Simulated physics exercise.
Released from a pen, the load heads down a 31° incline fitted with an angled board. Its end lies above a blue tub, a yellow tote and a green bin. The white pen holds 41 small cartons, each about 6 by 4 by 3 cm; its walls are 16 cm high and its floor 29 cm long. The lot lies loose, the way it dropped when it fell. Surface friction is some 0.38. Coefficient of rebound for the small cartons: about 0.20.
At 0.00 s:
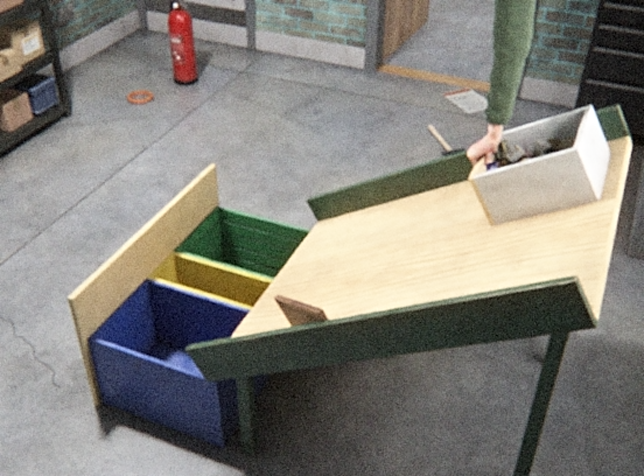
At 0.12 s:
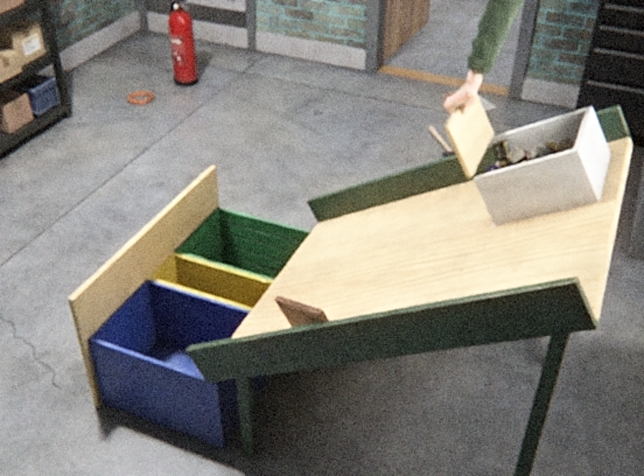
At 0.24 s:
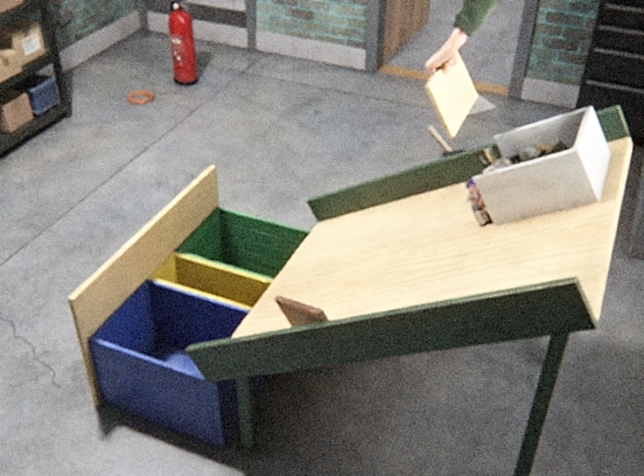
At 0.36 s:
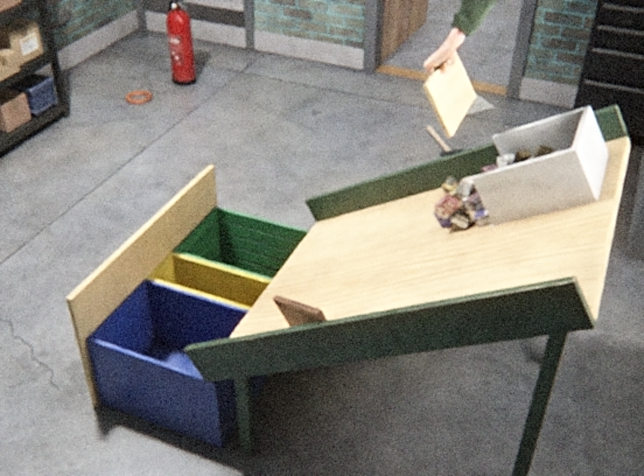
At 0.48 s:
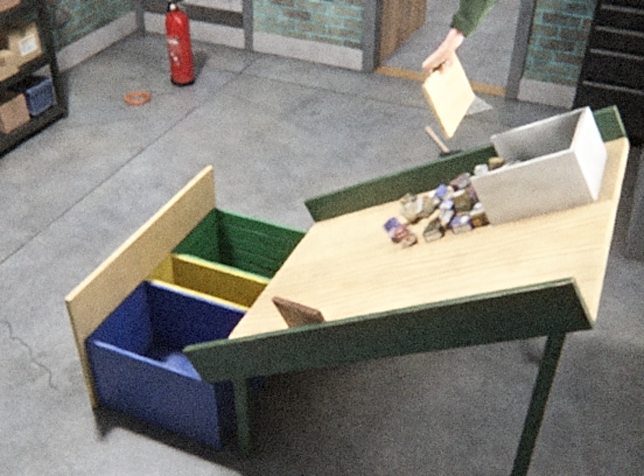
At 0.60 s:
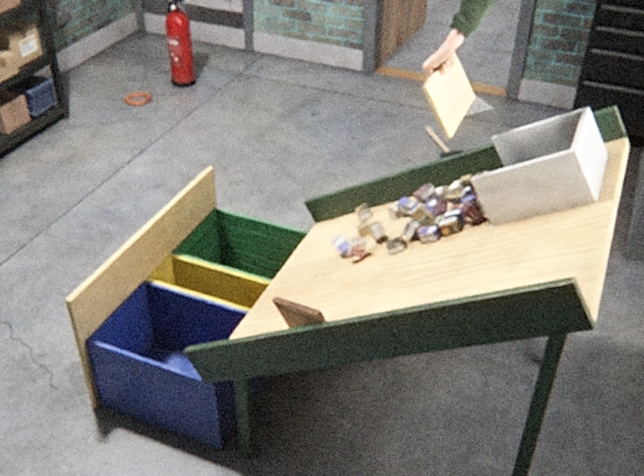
A hand in a green sleeve pulls a pale wooden panel up from the front of a white box at the top right of a sloping wooden board and holds it aloft. Small mixed-colour pieces slide out in a loose, spreading cluster down the board's upper half. The fixed, raised view shows a grey-floored workshop, with blue, yellow and green bins at lower left and a red extinguisher behind.
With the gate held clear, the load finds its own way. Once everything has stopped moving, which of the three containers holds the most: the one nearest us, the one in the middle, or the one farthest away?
I reckon the one behind fills up most.
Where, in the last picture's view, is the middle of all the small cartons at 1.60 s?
Roughly at pixel (215, 296).
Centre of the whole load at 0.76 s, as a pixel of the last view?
Near pixel (407, 220).
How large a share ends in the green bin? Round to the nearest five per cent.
Near 80 in a hundred.
After 0.76 s, 2 still in the white pen, 37 on the slope and 2 in the air.
After 0.96 s, 1 in the yellow tote, 5 in the green bin, 30 on the slope and 5 in the air.
After 1.24 s, 6 in the yellow tote, 22 in the green bin, 8 on the slope and 5 in the air.
Final count (at 1.60 s), 8 in the yellow tote and 33 in the green bin.
